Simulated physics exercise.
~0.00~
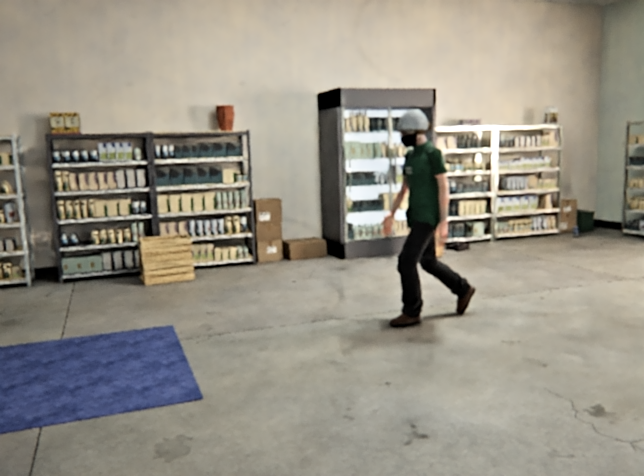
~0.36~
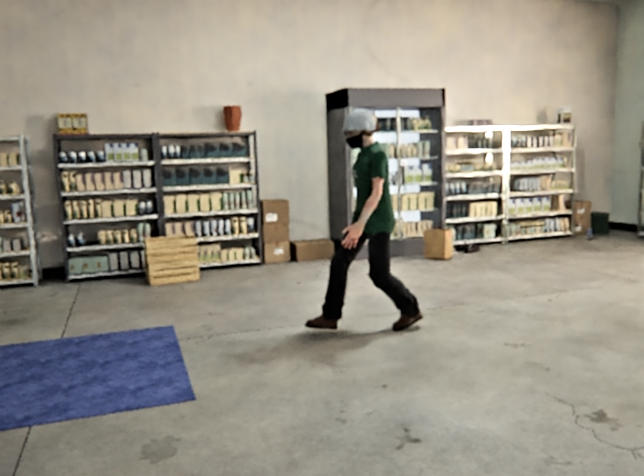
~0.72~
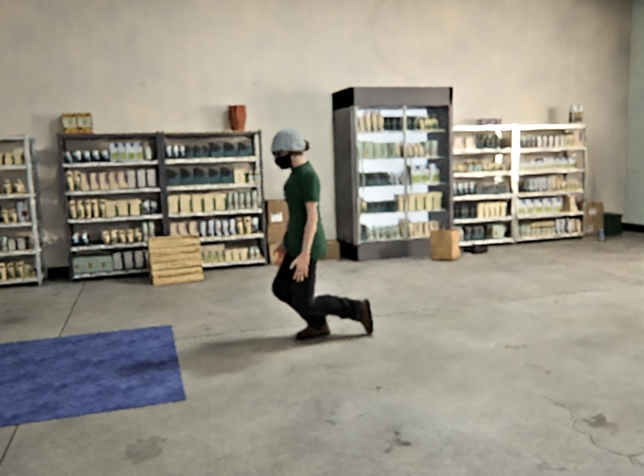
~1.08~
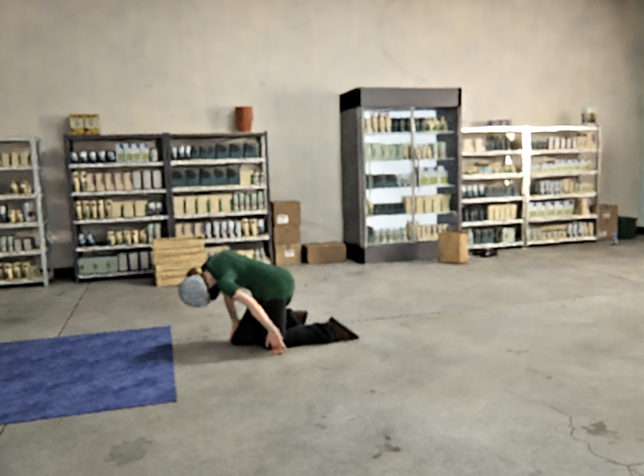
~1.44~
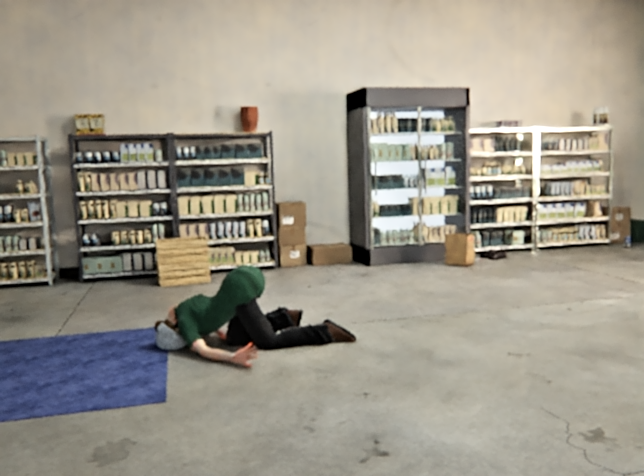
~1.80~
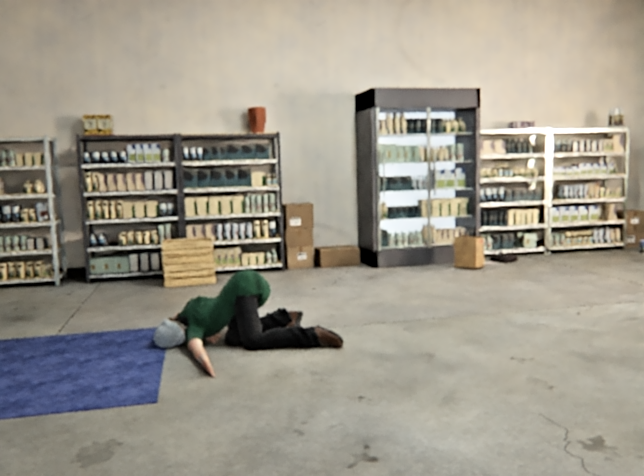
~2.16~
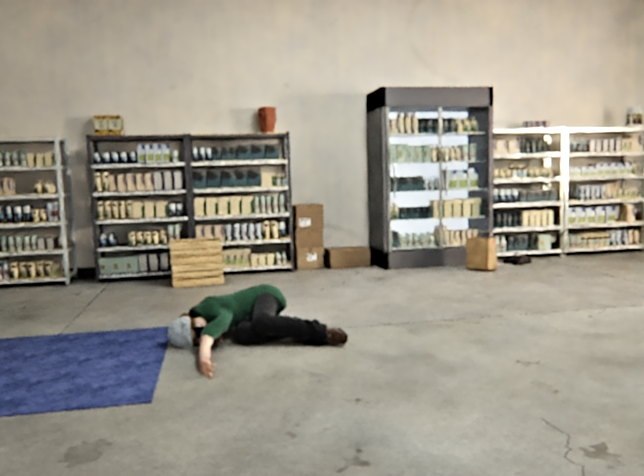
A bare, concrete-floored storeroom is seen from across the floor, with the view drifting slightly sideways. Shelves of packaged goods line the pale back wall beside a tall dark cabinet with a bright interior, while a blue mat lies at lower left. A person in a grey cap, dark face mask, green shirt and dark trousers walks left toward the mat. The knees bend and the person sinks down, folding forward with arms lowered until the head is near the floor. The hips then sink and the body slumps onto the concrete, lying still just short of the mat, one arm stretched out.
